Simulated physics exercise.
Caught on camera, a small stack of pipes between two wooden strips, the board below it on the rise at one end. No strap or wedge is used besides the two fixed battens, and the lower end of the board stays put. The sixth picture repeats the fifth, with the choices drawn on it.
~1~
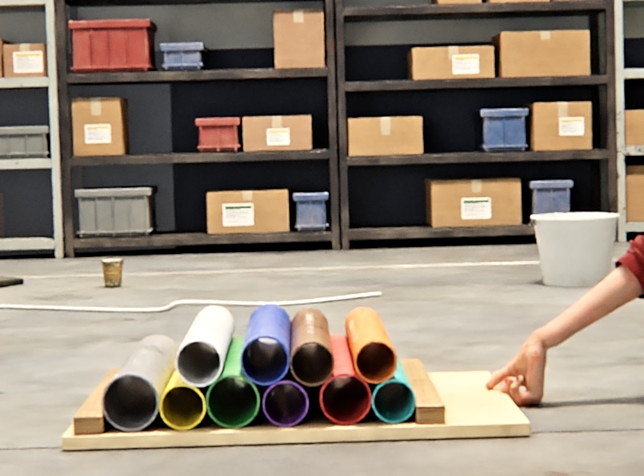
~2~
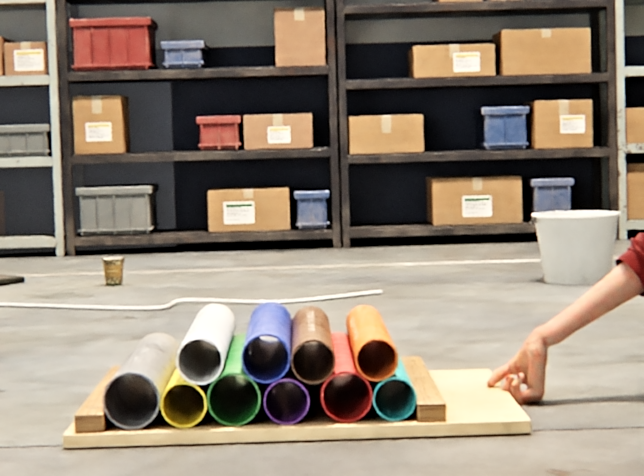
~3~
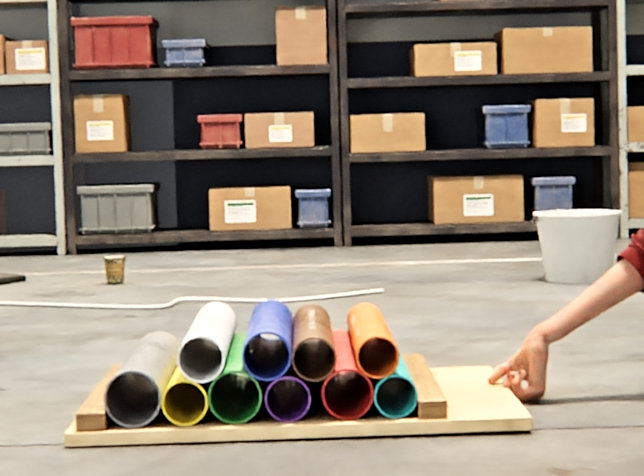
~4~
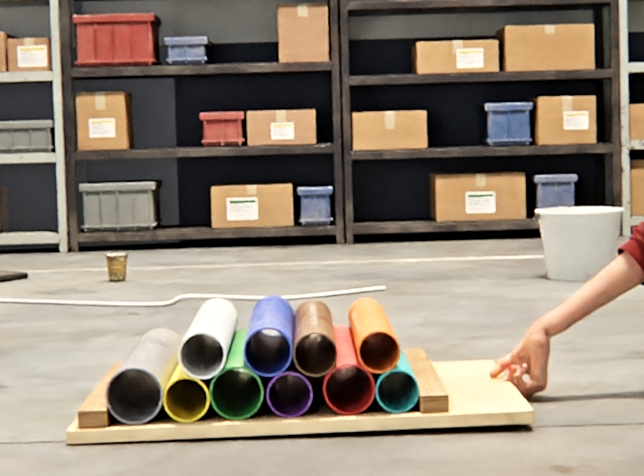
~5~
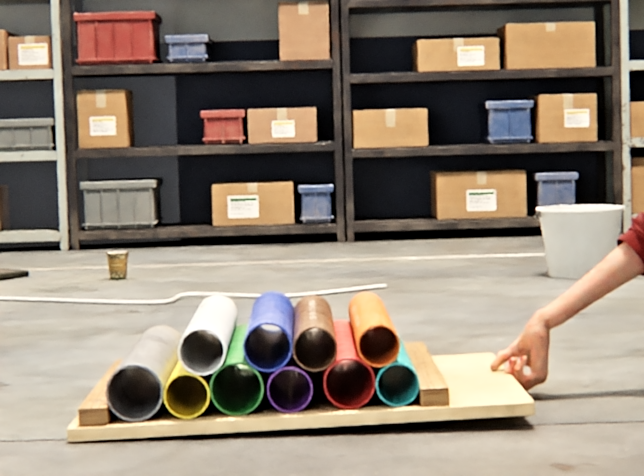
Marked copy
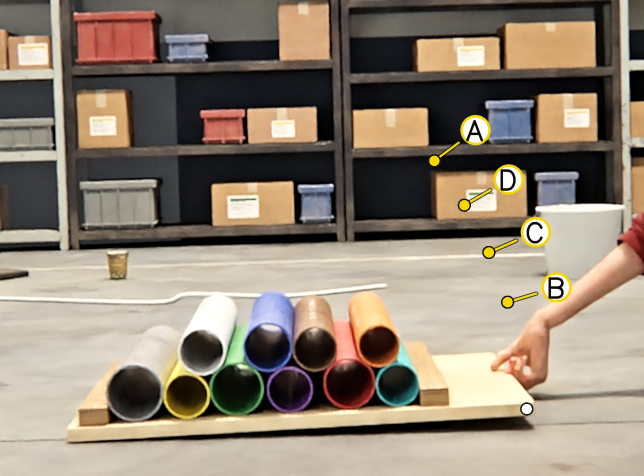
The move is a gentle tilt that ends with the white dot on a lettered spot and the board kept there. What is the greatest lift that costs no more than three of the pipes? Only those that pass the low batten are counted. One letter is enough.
A is the limit.
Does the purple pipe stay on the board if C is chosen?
Yes.
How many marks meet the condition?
Four of the four.
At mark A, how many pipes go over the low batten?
With A, three.
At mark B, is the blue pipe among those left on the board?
Yes.
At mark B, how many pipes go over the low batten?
The count is none.
On the marked copy, A at (434, 161); B at (507, 302); C at (489, 253); D at (464, 205); the white dot at (527, 409).
Following A. Soon after the start, board at 19°.
Later, board at 35°.
In the end, board at 35°, three over the low batten (brown, white, blue).
As for the rest, B none over the low batten; C one over the low batten (white); D three over the low batten (brown, white, blue).
